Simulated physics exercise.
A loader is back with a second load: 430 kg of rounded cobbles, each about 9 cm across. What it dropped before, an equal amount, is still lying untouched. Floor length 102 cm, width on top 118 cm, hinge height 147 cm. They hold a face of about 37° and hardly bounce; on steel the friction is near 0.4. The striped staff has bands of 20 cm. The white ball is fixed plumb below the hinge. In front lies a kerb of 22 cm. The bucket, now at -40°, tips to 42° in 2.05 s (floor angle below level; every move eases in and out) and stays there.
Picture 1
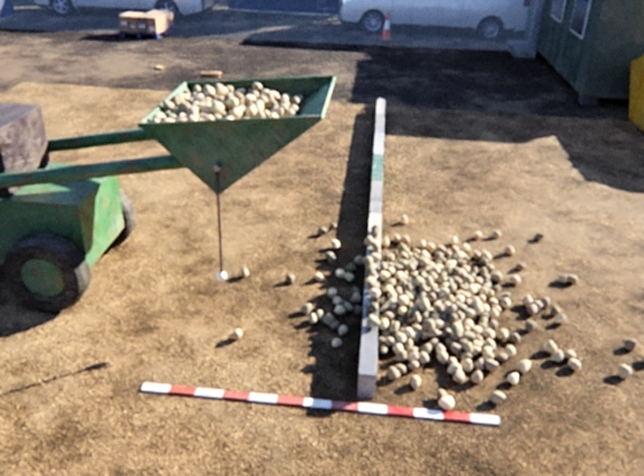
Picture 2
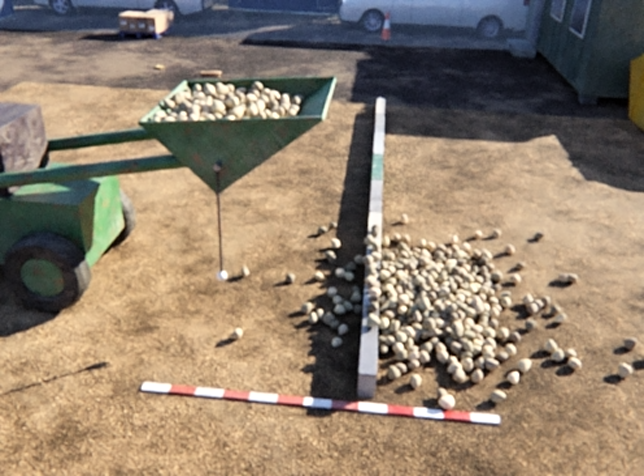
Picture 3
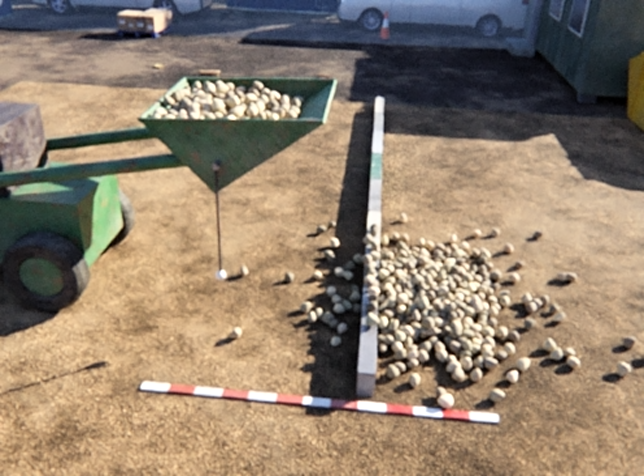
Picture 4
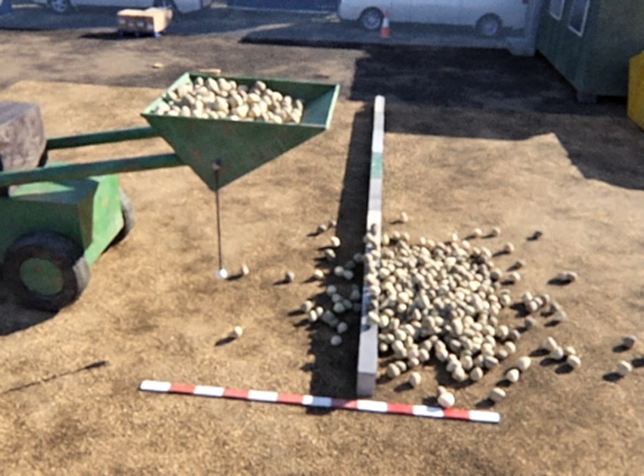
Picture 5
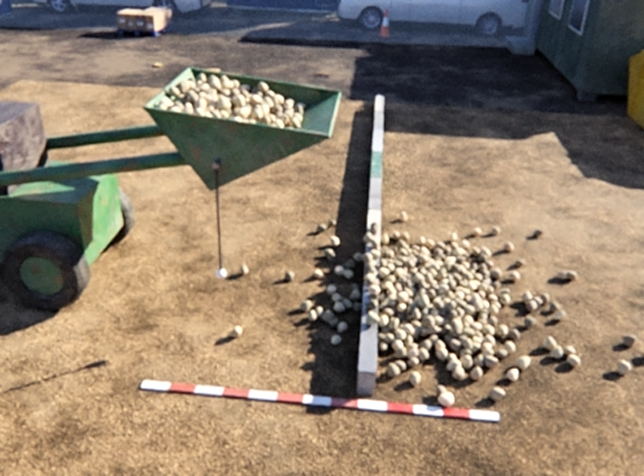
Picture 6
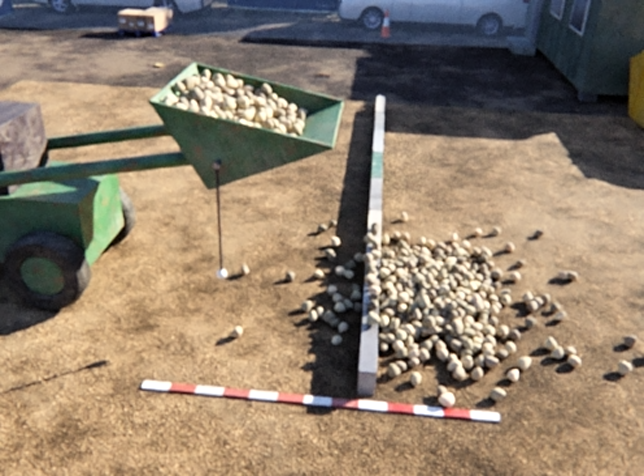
A green loader's bucket full of pale round stones tilting slightly down to the right, beside a scattered heap lying still.
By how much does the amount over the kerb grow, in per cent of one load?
Some 6 per cent is added.
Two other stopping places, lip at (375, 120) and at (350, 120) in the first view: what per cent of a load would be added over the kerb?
Near 70 per cent from the first place, 30 from the second.
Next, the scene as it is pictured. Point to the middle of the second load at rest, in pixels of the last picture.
Near (337, 285).
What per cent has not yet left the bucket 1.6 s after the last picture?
It holds some 20 per cent.
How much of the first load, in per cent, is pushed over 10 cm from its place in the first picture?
Roughly 5 per cent of them.
Then, 0.9 s after the last picture the floor is at 29°; in per cent of one load, 98 in the bucket, 12 on this side of the kerb, 89 over the kerb; the foremost stones are at (617, 320).
Then, 1.6 s after the last picture the floor is at 42°; in per cent of one load, 18 in the bucket, 91 on this side of the kerb, 90 over the kerb; the foremost stones are at (617, 320).
Then, 1.9 s after the last picture the floor is at 42°; in per cent of one load, 0 in the bucket, 105 on this side of the kerb, 94 over the kerb; the foremost stones are at (617, 320).
Then, 4.6 s after the last picture the floor is at 42°; in per cent of one load, 0 in the bucket, 104 on this side of the kerb, 95 over the kerb; the foremost stones are at (617, 320). Net gain over the kerb, 6.
